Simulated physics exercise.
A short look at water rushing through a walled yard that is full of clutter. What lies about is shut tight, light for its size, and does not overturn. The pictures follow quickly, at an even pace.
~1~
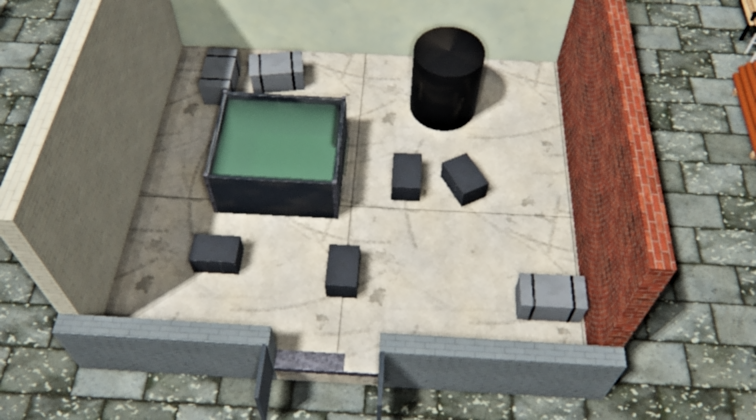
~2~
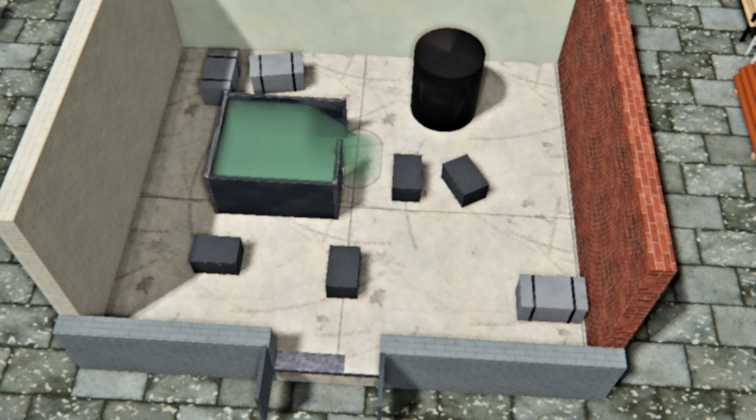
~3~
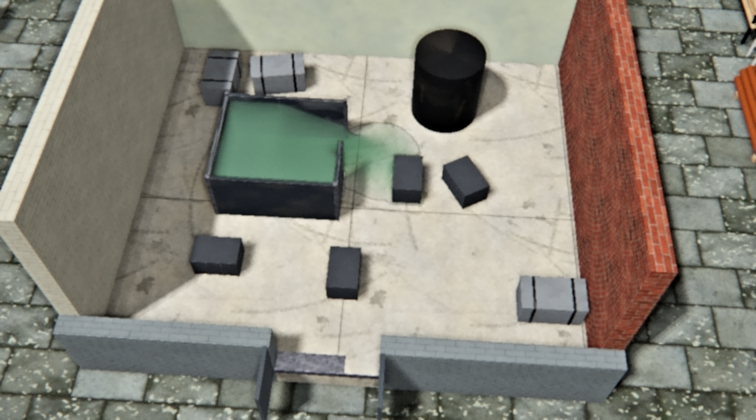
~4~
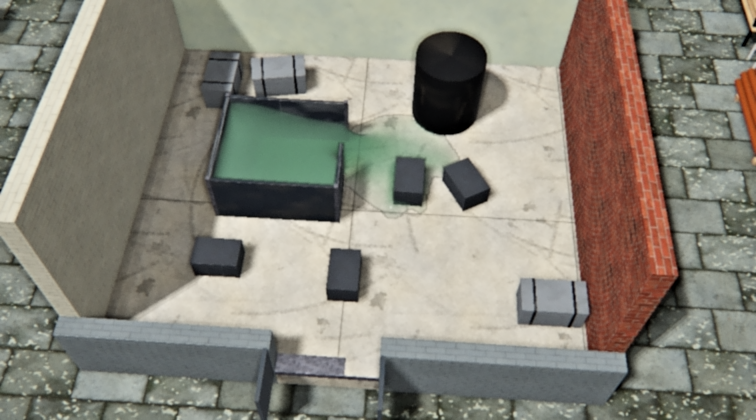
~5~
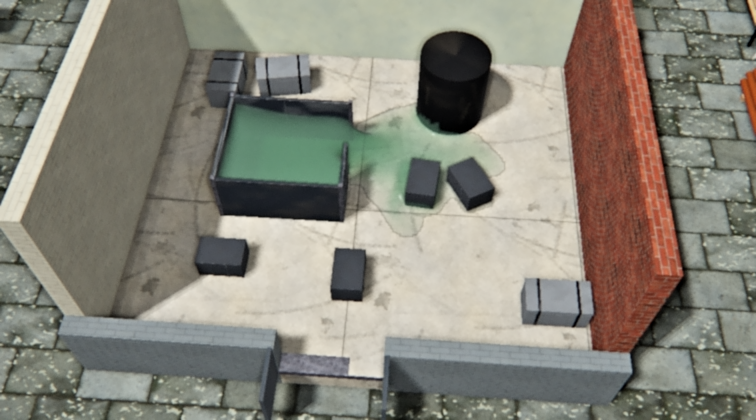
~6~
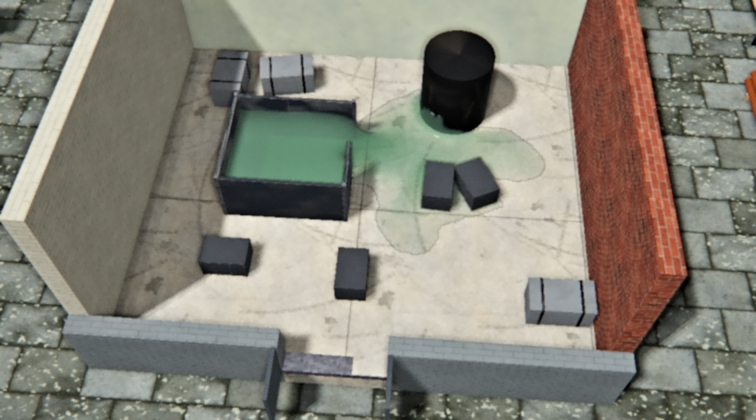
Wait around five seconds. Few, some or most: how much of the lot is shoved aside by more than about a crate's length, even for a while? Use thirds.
That comes to one to two thirds.
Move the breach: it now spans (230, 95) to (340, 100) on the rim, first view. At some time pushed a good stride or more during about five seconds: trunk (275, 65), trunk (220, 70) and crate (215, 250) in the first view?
In turn: Pushed that far, that far or more, never so far.
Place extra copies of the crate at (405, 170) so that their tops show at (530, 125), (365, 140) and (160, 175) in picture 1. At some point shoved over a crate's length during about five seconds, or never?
In that order: Swept aside, moved that far, less than that.
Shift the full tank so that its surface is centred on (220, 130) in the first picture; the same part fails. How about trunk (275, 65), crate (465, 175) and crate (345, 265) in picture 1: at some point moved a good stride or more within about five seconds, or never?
As listed: No, swept aside, short of that.
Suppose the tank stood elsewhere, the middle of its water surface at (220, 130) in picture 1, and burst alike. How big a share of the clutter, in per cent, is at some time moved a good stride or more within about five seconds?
About 40 per cent.
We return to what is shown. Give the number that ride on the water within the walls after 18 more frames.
That makes 3.
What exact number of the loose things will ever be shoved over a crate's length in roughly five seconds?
I count 3.
A moment on, 1 of 7 are well off their spots; 0 afloat.
Next, 2 of 7 are well off their spots; 1 afloat.
Later, 3 of 7 are well off their spots; 3 afloat.
In the end, 3 of 7 are well off their spots, and 3 have been at some point; 1 afloat.
